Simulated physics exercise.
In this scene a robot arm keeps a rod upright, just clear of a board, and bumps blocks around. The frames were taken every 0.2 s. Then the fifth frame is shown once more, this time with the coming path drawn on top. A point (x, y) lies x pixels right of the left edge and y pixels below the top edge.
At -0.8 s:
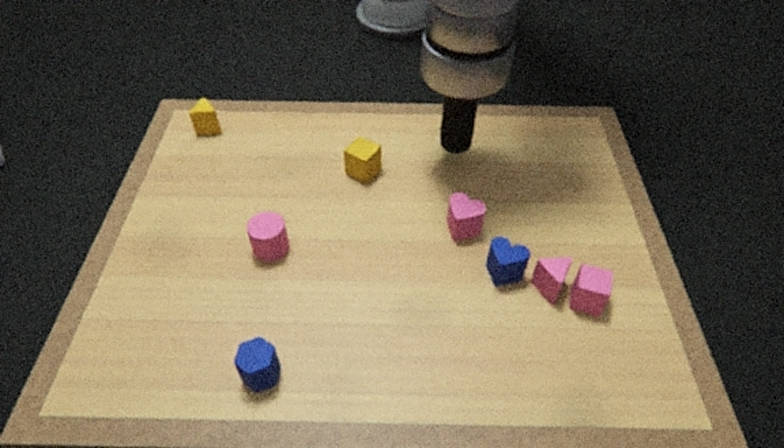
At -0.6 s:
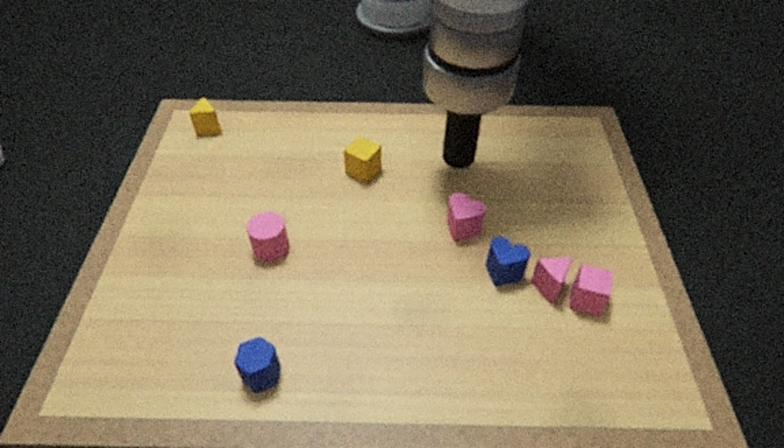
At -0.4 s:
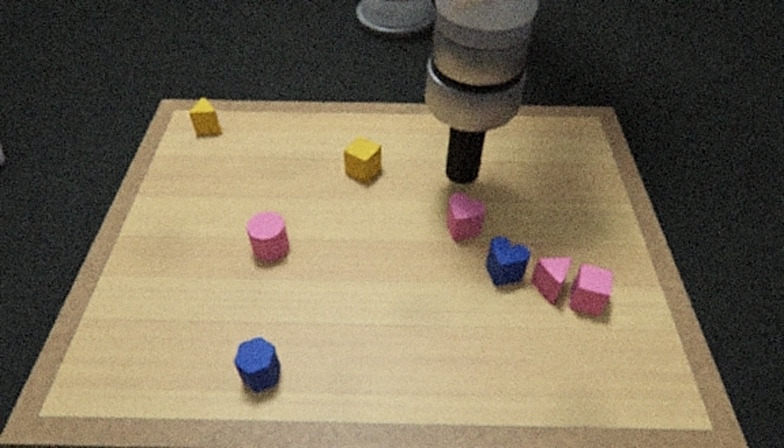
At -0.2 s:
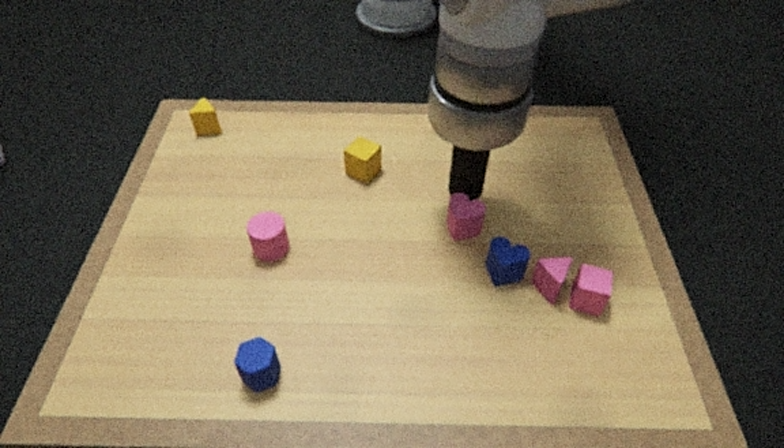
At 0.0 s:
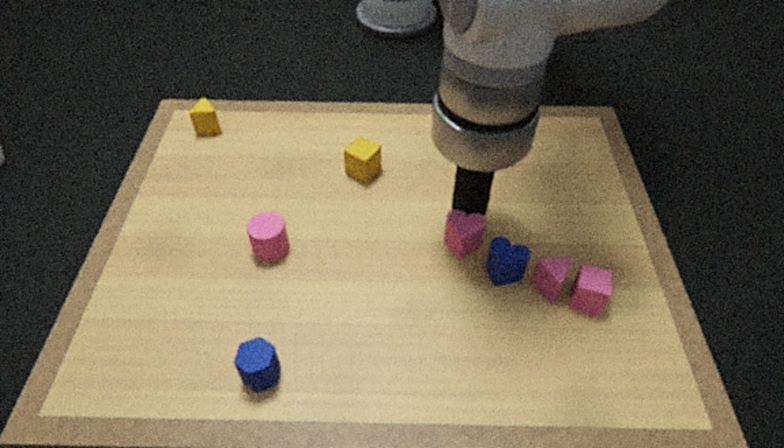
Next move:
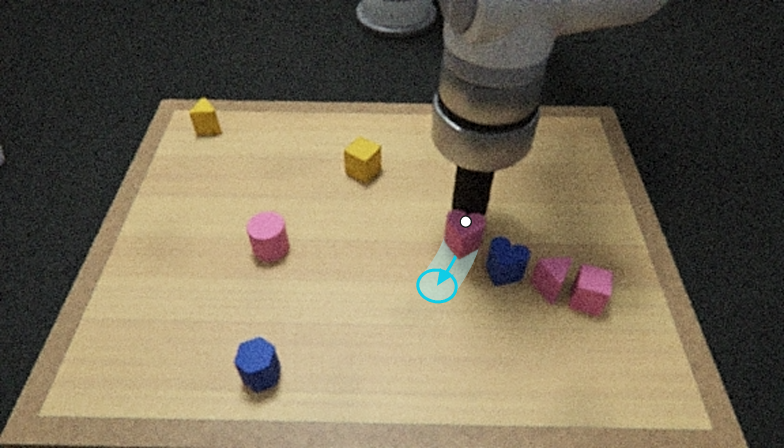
A robot arm moves its black rod toward the viewer and nudges a pink heart-shaped block.
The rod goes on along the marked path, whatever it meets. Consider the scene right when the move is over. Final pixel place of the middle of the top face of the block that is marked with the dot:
For the centre of its top, I'd go with (438, 292).
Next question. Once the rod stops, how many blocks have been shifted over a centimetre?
One gets moved.
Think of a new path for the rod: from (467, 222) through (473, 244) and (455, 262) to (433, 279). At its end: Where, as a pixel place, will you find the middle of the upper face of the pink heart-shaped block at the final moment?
The point I'd pick in the picture is (444, 284).
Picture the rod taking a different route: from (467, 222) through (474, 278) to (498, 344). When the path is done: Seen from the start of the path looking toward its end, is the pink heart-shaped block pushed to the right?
Yes, I think so.
Drawn move, from (467, 222) via (457, 254), ending at (437, 286); the dot is on the pink heart-shaped block.
What follows on the original path. Halfway along, rod at (459, 242); pink heart-shaped block at (455, 257).
At the end, rod at (439, 273); pink heart-shaped block at (438, 292); blue heart-shaped block still.
